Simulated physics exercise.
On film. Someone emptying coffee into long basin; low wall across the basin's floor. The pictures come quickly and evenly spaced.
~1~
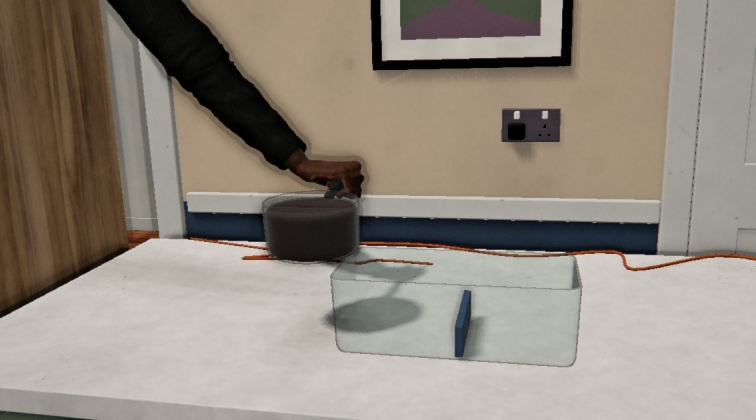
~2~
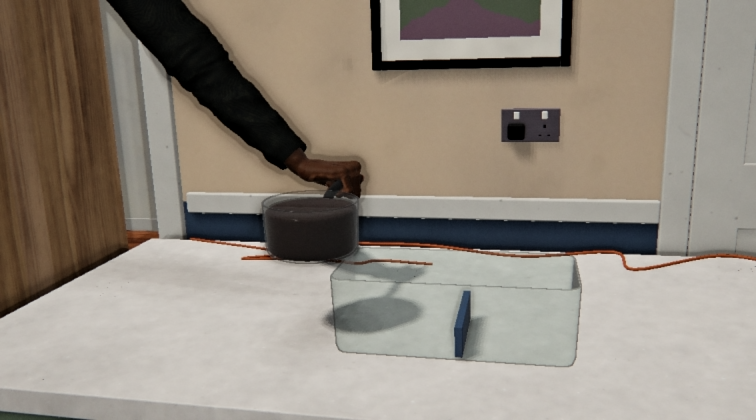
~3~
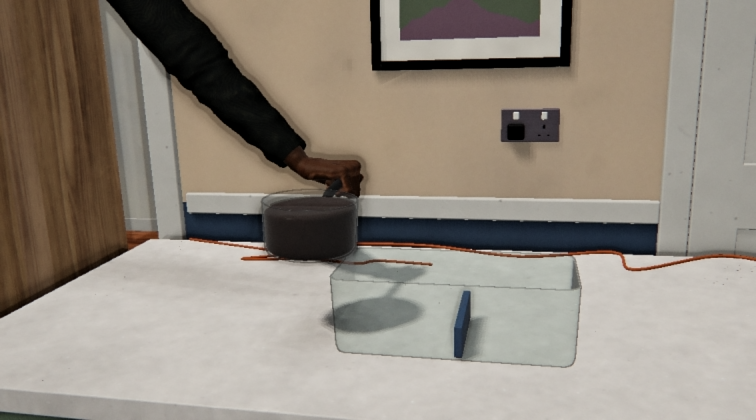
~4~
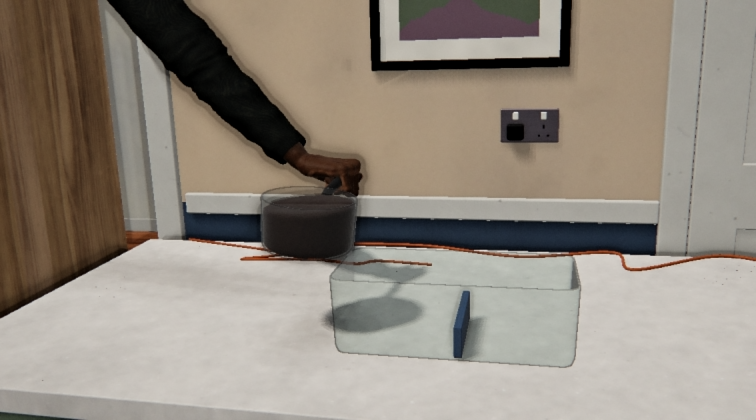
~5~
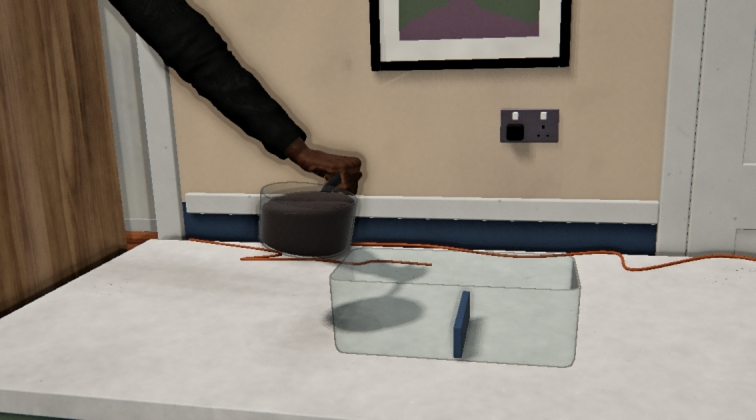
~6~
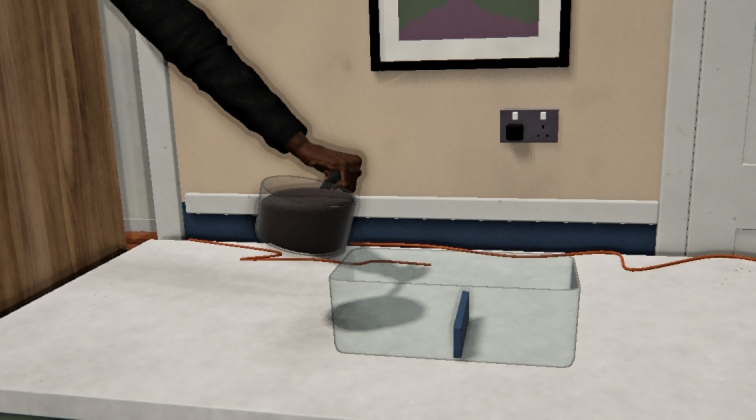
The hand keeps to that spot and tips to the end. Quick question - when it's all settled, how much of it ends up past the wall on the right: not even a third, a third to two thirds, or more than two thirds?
The quantity right of the wall will come in below one third.
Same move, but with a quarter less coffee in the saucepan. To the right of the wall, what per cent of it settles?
Roughly 5 percent.
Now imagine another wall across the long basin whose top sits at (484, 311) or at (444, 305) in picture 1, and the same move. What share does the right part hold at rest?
Record: Case 1 near 10 %, case 2 near 25 %.
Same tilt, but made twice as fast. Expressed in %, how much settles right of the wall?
Share on the right: Some 10 percent.
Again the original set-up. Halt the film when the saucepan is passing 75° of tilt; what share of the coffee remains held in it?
Near 55 in a hundred still remains.
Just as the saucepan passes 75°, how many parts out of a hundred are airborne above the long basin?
Around 35 in a hundred.
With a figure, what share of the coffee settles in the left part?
Share approx. 90 %.
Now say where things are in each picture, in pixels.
The first frame shows tilt 0°; pouring edge (357, 203); surface from (269, 207) to (356, 209); the long basin's rim runs from (342, 263) to (578, 272); the wall's top is at (463, 308).
The second frame shows tilt 1°; pouring edge (357, 203); surface from (269, 207) to (356, 208).
The third frame shows tilt 2°; pouring edge (356, 203); surface from (269, 206) to (356, 207).
The fourth frame shows tilt 5°; pouring edge (356, 204); surface from (267, 205) to (355, 205).
The fifth frame shows tilt 9°; pouring edge (355, 204); surface from (267, 201) to (355, 203).
The sixth frame shows tilt 14°; pouring edge (355, 204); surface from (265, 197) to (355, 200).
A moment on, the saucepan is tipped on its side and 53 per cent is still to pour, 14 is left of the wall and 0 right of it.
Next, the saucepan is tipped right over and 6 per cent is still to pour, 80 is left of the wall and 3 right of it.
Then the saucepan is tipped right over and 0 per cent is still to pour, 94 is left of the wall and 5 right of it.
Later the saucepan is tipped right over and 0 per cent is still to pour, 89 is left of the wall and 10 right of it.
In the end 89 per cent lies left of the wall, 10 right of it and 1 outside.
